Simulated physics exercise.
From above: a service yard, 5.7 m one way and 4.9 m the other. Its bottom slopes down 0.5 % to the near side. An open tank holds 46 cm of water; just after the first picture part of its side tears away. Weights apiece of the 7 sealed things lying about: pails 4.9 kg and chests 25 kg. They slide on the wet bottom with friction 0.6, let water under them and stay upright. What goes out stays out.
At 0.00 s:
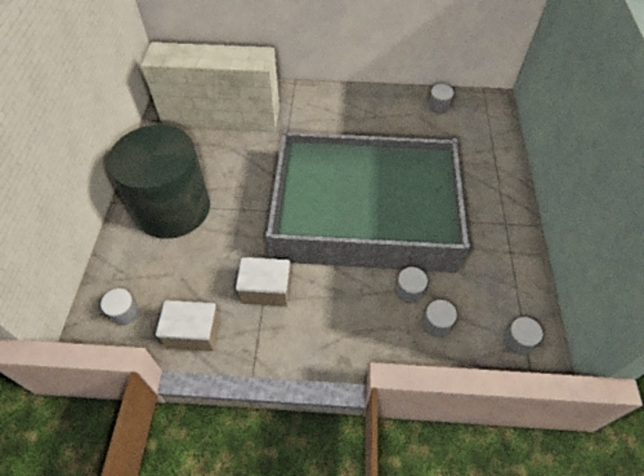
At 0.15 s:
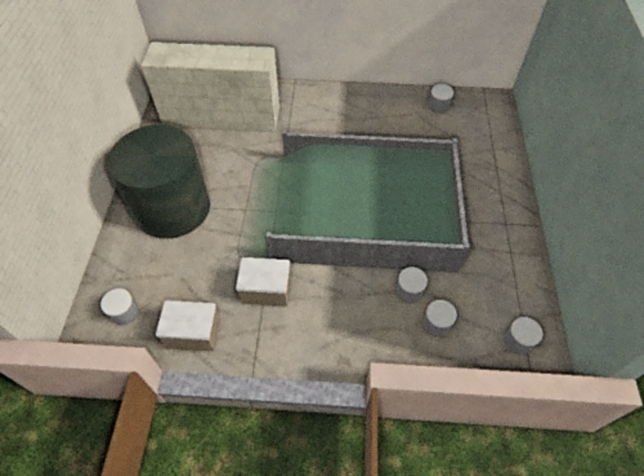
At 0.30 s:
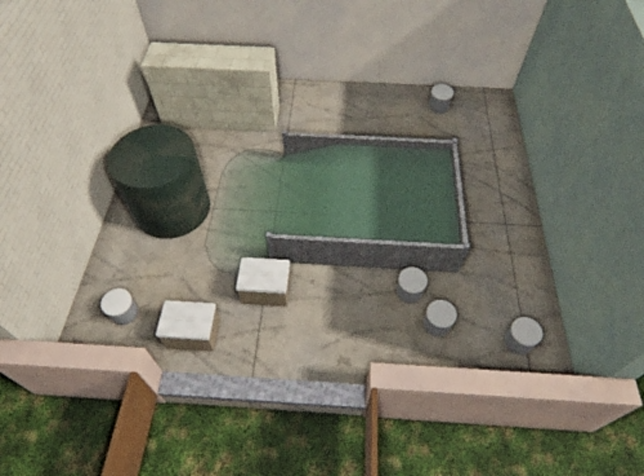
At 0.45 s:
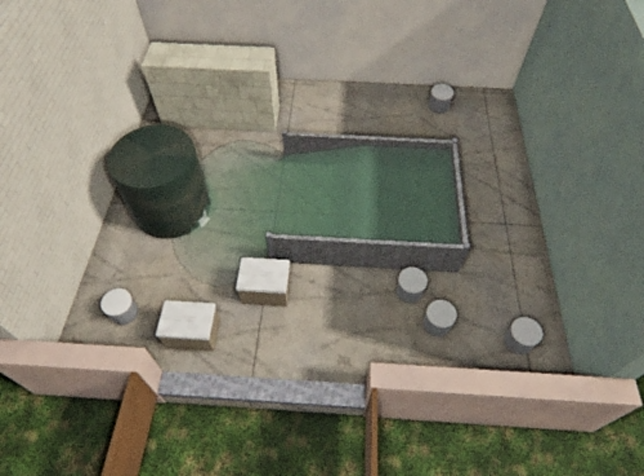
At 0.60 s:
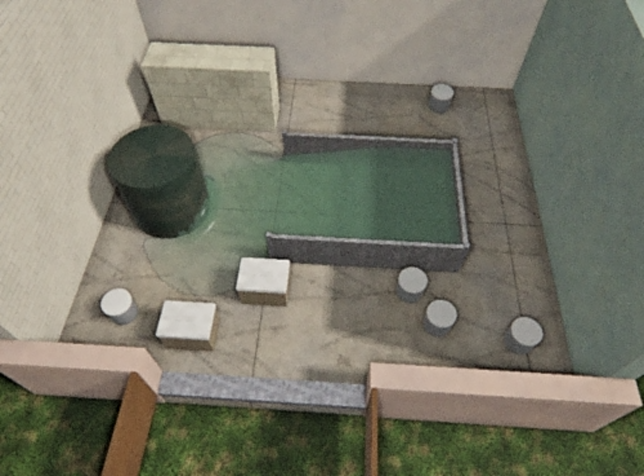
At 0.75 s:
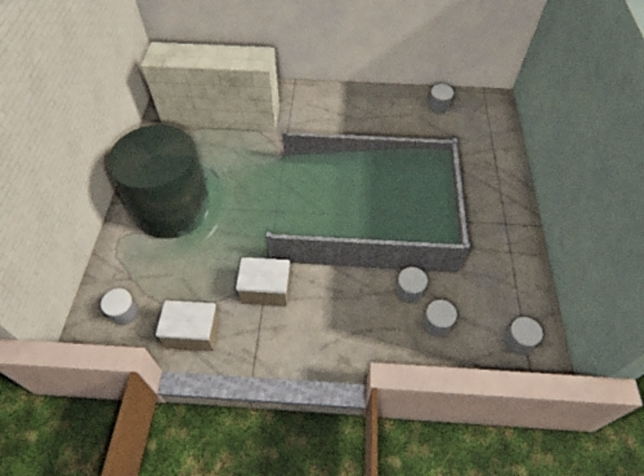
A large open tank of green water with grey walls sits right of centre in a walled, paved yard, seen from high above by a still camera. A dark green cylinder and a pale block stand to the left, with two white-topped chests and several grey pails around. The tank's left side opens, and water spreads leftward across the paving, reaching and rippling around the cylinder while the chests and pails stay put.
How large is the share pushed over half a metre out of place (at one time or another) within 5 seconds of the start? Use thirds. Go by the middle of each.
It is less than a third.
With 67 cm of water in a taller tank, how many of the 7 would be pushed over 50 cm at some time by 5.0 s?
In that case 4 of them.
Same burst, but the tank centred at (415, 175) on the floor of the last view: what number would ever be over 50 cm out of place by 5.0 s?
In that case 2 of them.
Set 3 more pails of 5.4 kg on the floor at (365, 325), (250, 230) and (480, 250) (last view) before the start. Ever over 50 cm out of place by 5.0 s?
In that order: Less, over, short of it.
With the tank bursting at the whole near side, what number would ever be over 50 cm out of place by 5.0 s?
In that case 4 of them.
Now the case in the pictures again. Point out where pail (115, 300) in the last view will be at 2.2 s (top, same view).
Near (63, 319).
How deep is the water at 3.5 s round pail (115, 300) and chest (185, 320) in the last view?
About 21 and 6 cm.
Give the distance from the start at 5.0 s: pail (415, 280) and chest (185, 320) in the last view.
In that order: 0 cm, 140 cm.
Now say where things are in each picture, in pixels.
The first picture shows a pail at (413, 279), on the bottom; a pail at (527, 331), on the bottom; 3.4 m2 under water; 0 of 7 have shifted.
The second picture shows a pail at (413, 279), on the bottom; a pail at (527, 331) rests on the ground; 4.1 m2 under water; 0 of 7 have shifted.
The third picture shows a pail at (413, 279) rests on the ground; a pail at (527, 331), on the bottom; water covers 5.0 m2; 0 of 7 have shifted.
The fourth picture shows a pail at (413, 279), on the bottom; a pail at (527, 331), on the bottom; 5.8 m2 under water; 0 of 7 have shifted.
The fifth picture shows a pail at (413, 279), on the bottom; a pail at (527, 331), on the bottom; 6.6 m2 under water; 0 of 7 have shifted.
The sixth picture shows a pail at (413, 279), on the bottom; a pail at (527, 331) rests on the ground; 7.5 m2 under water; 0 of 7 have shifted.
After 1.1 s 0 of 7 are over 50 cm from their spots; 0 afloat.
After 2.2 s 1 of 7 are over 50 cm from their spots; 1 afloat.
After 3.5 s 1 of 7 are over 50 cm from their spots; 1 afloat.
After 5.0 s 2 of 7 are over 50 cm from their spots, and 2 have been at some point; 1 afloat.
